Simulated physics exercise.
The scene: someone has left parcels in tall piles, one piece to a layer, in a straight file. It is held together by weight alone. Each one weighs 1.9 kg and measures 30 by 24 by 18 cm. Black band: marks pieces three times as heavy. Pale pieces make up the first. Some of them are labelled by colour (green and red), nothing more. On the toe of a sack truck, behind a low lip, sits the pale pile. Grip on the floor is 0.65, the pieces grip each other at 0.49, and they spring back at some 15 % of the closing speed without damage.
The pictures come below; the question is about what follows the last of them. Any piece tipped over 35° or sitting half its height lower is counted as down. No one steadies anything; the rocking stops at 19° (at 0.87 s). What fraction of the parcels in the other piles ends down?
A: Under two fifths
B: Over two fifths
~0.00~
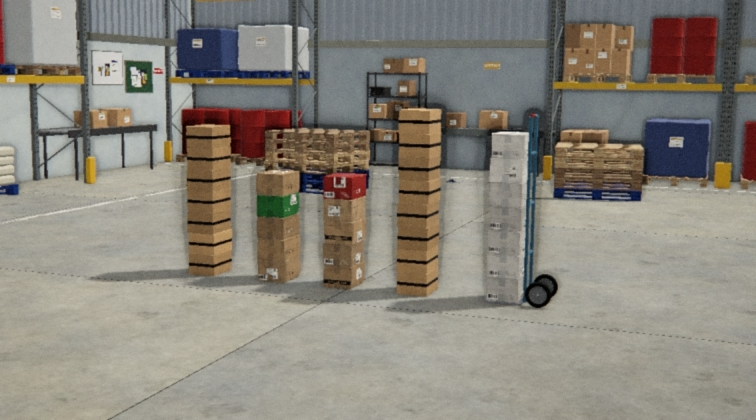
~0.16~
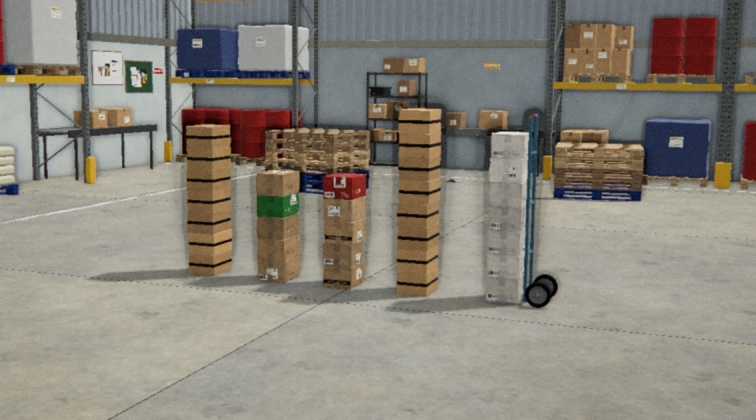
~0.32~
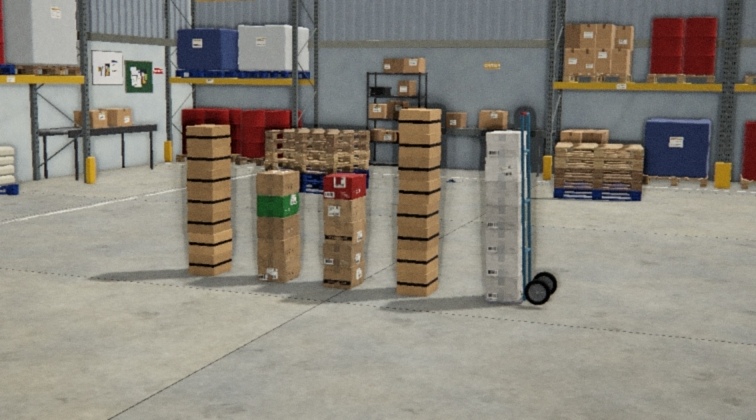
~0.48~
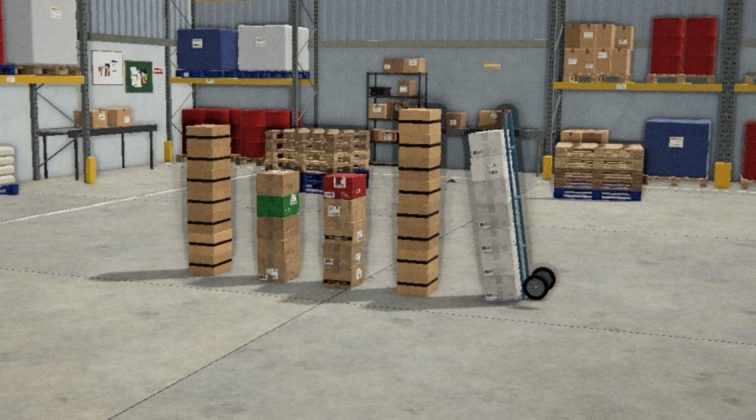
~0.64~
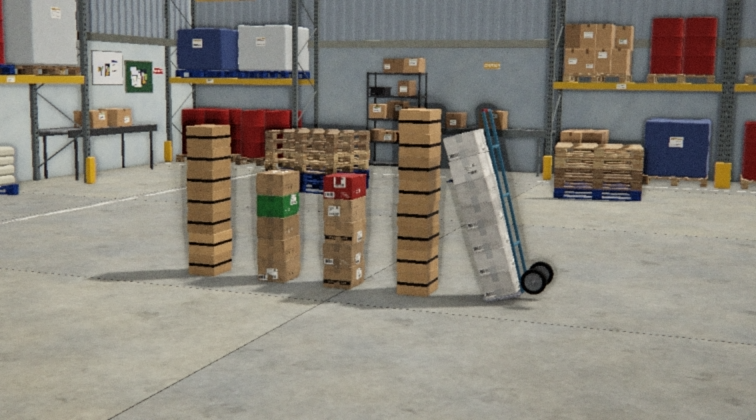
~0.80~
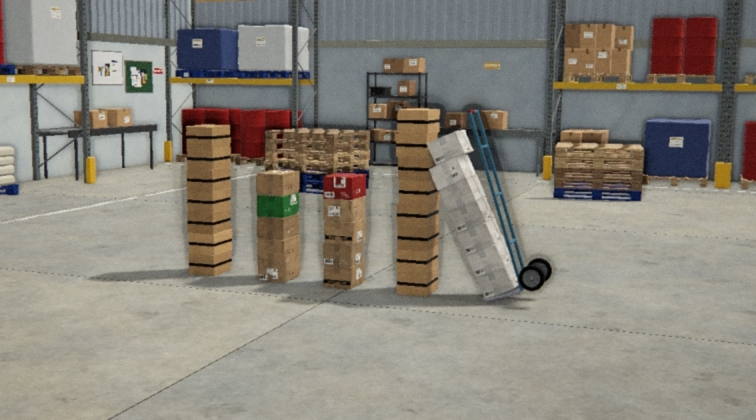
A.
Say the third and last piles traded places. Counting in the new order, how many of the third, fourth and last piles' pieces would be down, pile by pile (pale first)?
Count of fallen pieces - third: 0; fourth: 0; last: 0.
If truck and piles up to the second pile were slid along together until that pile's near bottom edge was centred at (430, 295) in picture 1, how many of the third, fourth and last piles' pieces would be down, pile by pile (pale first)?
In that case third 0, fourth 0, last 0.
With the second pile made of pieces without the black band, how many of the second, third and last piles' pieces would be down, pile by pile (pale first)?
The tally would be second 8, then third 5, then last 6.
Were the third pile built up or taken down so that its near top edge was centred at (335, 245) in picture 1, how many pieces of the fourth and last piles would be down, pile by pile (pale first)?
Counts down - fourth: 0; last: 0.
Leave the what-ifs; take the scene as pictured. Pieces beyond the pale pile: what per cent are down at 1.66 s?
0 %.
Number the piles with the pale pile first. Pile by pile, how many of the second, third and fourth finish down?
For the second pile 0, for the third pile 0, for the fourth pile 0.
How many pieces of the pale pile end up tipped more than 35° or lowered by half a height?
Count: 0.
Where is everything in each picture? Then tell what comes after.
In the first picture (each place is the centre of the face we see best), truck frame (530, 154) 0° forward; green parcel (270, 206); red parcel (337, 188); the others all in place.
The second picture shows truck frame (530, 154) 0° forward; green parcel (270, 206).
The third picture shows truck frame (523, 152) 3° forward; red parcel (337, 188).
The fourth picture shows truck frame (507, 149) 8° forward, top of the pale pile leaning 8°; green parcel (270, 206); the others all in place.
The fifth picture shows truck frame (491, 148) 14° forward, top of the pale pile leaning 17°; red parcel (337, 188); the others all in place.
The sixth picture shows truck frame (480, 148) 18° forward, top of the pale pile leaning 25°; green parcel (270, 206); red parcel (337, 188); one has shifted.
By 0.86 s, 0 of the pale pile down; none of the 25 other parcels down, 2 disturbed.
By 1.08 s, 0 of the pale pile down; none of the 25 other parcels down, 4 disturbed.
By 1.30 s, 0 of the pale pile down; none of the 25 other parcels down, 1 disturbed.
By 1.66 s, 0 of the pale pile down; none of the 25 other parcels down, 2 disturbed.
When it is over (2.1 s), 0 of the pale pile down; none of the 25 other parcels down, 1 disturbed; green parcel unmoved; red parcel unmoved. That is 0 per cent. In pixels of the last frame, middles, green parcel near (278, 204), red parcel near (345, 186).
